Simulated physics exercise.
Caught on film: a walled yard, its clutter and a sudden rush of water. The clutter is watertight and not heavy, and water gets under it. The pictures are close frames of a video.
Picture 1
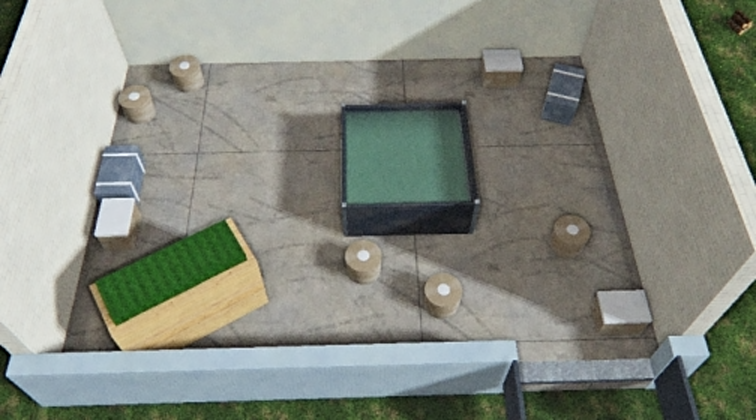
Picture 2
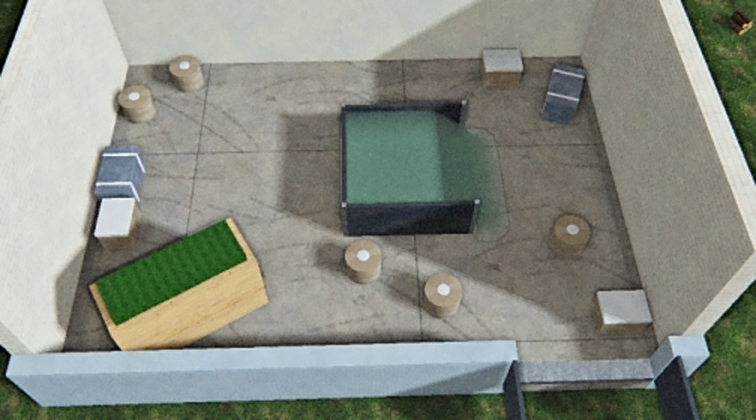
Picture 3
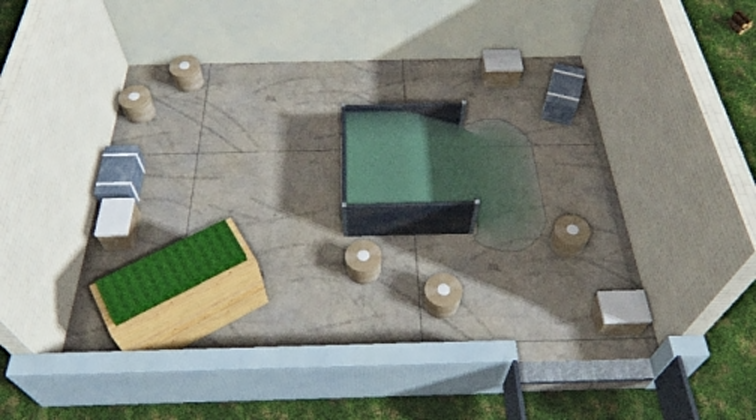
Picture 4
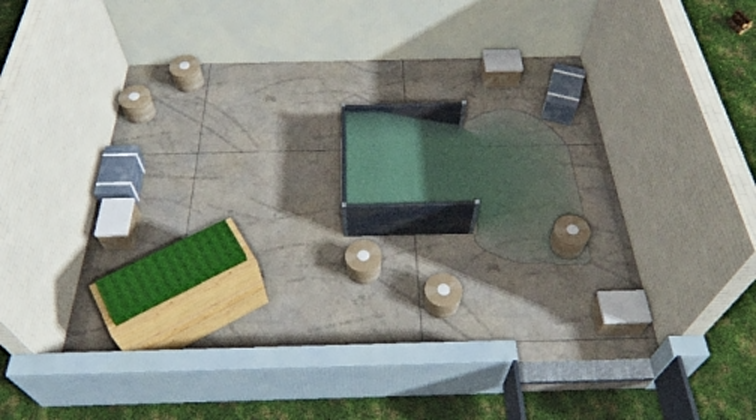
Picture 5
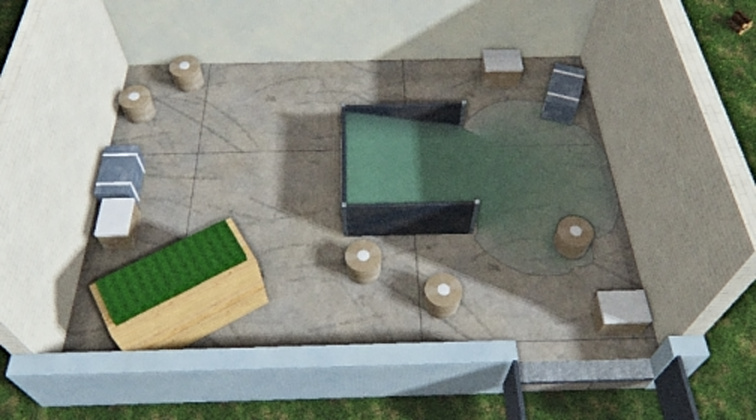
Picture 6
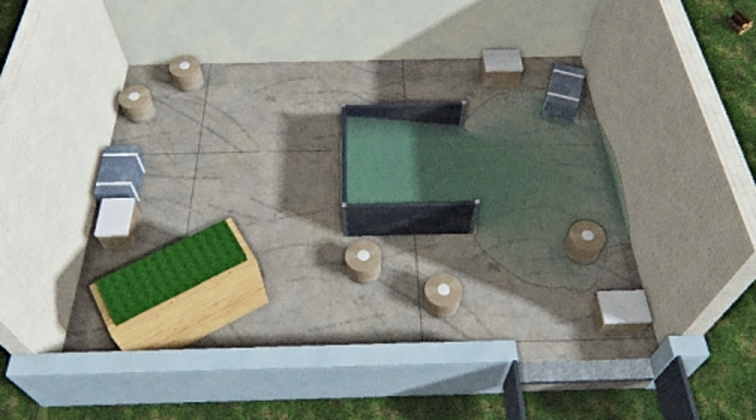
A dark-walled tank of green water in a walled yard lost its right side, and the water spread rightward across the paving, reached a round wooden stump and nudged it slightly toward the right wall.
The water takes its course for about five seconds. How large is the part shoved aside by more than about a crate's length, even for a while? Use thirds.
Share: Between one and two thirds.
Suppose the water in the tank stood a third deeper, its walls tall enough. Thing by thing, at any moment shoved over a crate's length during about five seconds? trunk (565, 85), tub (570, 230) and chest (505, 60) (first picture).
In that order: Pushed that far, swept aside, yes.
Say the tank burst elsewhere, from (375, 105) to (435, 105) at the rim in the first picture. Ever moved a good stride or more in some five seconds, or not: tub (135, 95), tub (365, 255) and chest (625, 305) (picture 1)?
One after the other: Shifted that much, short of that, pushed that far.
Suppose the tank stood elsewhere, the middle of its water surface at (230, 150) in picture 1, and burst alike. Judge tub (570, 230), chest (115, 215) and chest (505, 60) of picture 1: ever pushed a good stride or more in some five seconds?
One after the other: Swept aside, never so far, shifted that much.
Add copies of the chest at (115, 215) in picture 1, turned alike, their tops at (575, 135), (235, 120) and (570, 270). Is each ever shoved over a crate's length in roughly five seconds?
In that order: Pushed that far, short of that, shifted that much.
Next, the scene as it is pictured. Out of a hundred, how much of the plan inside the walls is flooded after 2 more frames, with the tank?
About 25 per cent.
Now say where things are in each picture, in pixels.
A tub at (572, 230) rests on the ground; a trunk at (566, 85), on the bottom; 0 of 10 have shifted, in the first picture.
A tub at (572, 230), on the bottom; a trunk at (566, 85) rests on the ground; 0 of 10 have shifted, in the second picture.
A tub at (572, 230), on the bottom; a trunk at (566, 85), on the bottom; 0 of 10 have shifted, in the third picture.
A tub at (572, 230) rests on the ground; a trunk at (566, 85) rests on the ground; 0 of 10 have shifted, in the fourth picture.
A tub at (576, 231) rests on the ground, close to its start; a trunk at (566, 85) rests on the ground; 0 of 10 have shifted, in the fifth picture.
A tub at (588, 236) rests on the ground, close to its start; a trunk at (566, 85), on the bottom; 1 of 10 have shifted, in the sixth picture.
A moment on, 1 of 10 are well off their spots; 1 afloat.
Next, 3 of 10 are well off their spots; 2 afloat.
Later, 4 of 10 are well off their spots; 0 afloat.
In the end, 5 of 10 are well off their spots, and 5 have been at some point; 0 afloat.
